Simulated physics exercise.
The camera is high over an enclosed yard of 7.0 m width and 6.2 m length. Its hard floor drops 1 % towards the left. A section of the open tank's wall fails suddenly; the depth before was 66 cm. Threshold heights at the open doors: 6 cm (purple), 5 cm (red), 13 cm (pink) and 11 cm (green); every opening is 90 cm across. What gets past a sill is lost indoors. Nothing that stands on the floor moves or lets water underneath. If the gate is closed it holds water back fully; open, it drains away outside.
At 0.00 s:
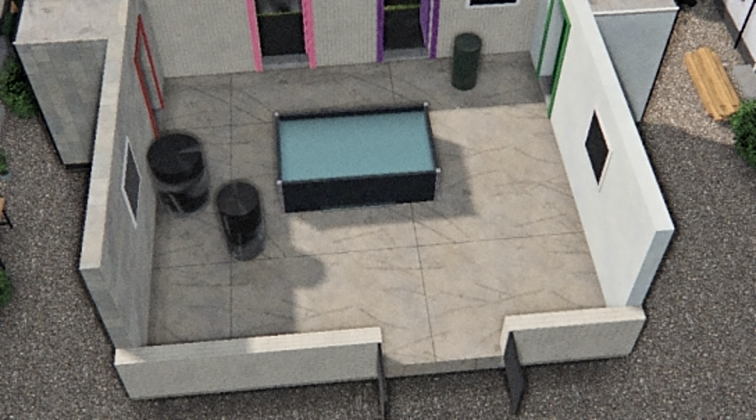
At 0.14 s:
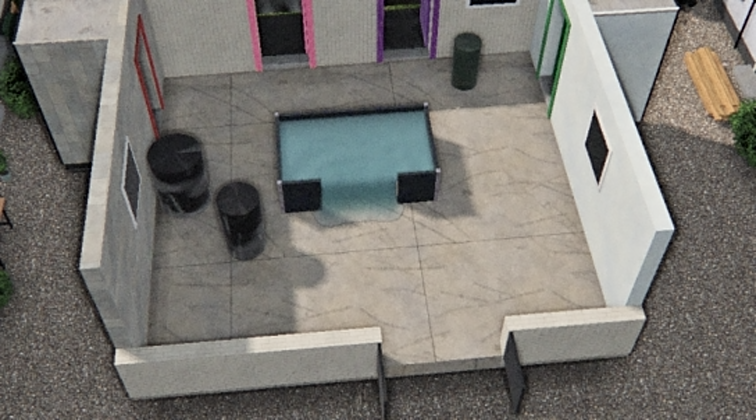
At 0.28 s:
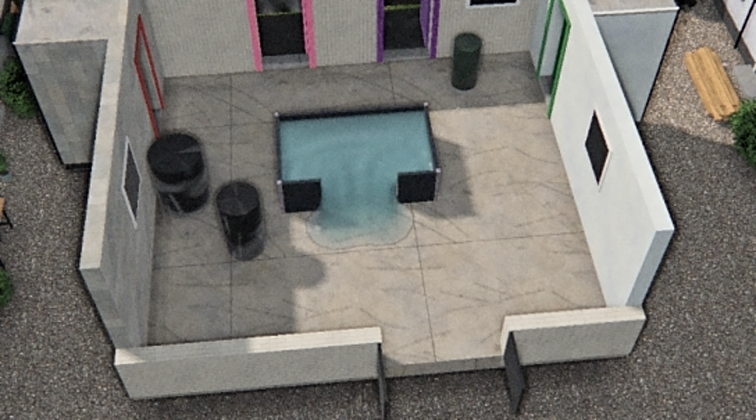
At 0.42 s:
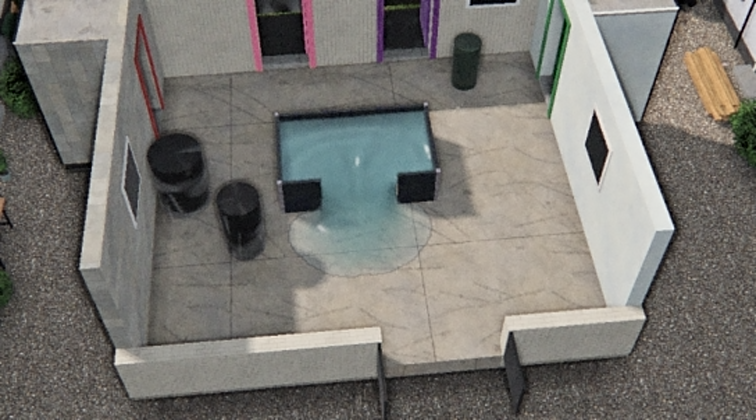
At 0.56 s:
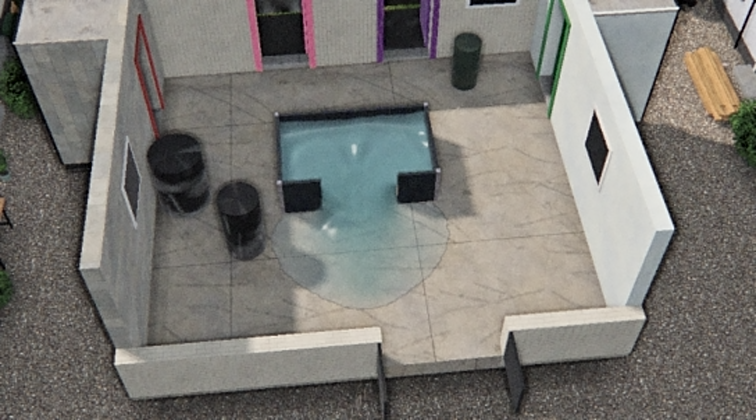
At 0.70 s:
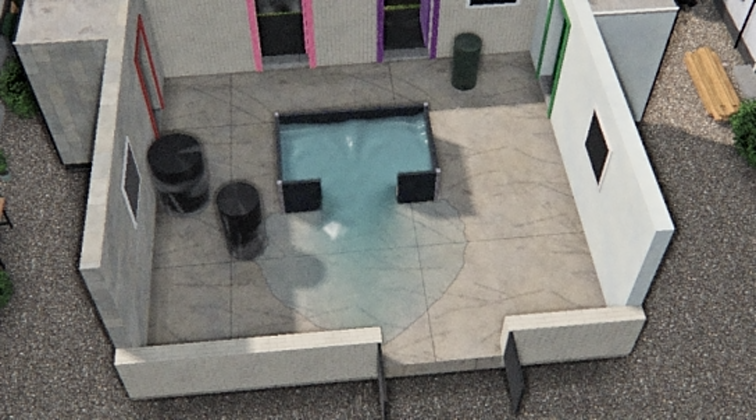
Water pours through a gap in the open tank's front wall and spreads across the yard.
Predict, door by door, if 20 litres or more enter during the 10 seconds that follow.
Door by door: At the purple door it stays under the limit; at the red door it keeps below the limit; at the pink door it stays under the limit; at the green door it does not reach the limit.
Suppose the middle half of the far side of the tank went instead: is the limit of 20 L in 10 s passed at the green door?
Against that limit: Green not over.
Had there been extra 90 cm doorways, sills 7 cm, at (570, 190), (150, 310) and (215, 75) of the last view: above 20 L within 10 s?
In that order: Not over, past it, under.
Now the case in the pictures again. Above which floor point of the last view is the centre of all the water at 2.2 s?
At about (343, 232).
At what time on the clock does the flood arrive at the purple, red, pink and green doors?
Purple not within the 10 s, red 4.0 s, pink 6.5 s, green not in the 10 s.
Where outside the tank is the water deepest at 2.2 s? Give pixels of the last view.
Near (146, 373).
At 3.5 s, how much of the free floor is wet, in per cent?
About 40 per cent.
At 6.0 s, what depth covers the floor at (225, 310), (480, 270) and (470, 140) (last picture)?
Roughly 9, 1 and 0 cm, in turn.
After 1.4 s water covers 25 % of the floor and is deepest (35 cm) near (352, 210); purple door not reached, red door not reached, pink door not reached, green door not reached.
After 2.2 s water covers 30 % of the floor and is deepest (40 cm) near (146, 373); purple door not reached, red door not reached, pink door not reached, green door not reached.
After 3.5 s water covers 40 % of the floor and is deepest (24 cm) near (146, 373); purple door not reached, red door not reached, pink door not reached, green door not reached.
After 6.0 s water covers 55 % of the floor and is deepest (18 cm) near (155, 235); purple door not reached, red door 1 cm at the sill, 0 L in, pink door not reached, green door not reached.
After 10.0 s water covers 70 % of the floor and is deepest (10 cm) near (146, 373); purple door not reached, red door 6 cm at the sill, 1 L in, pink door 4 cm at the sill, 0 L in, green door not reached.
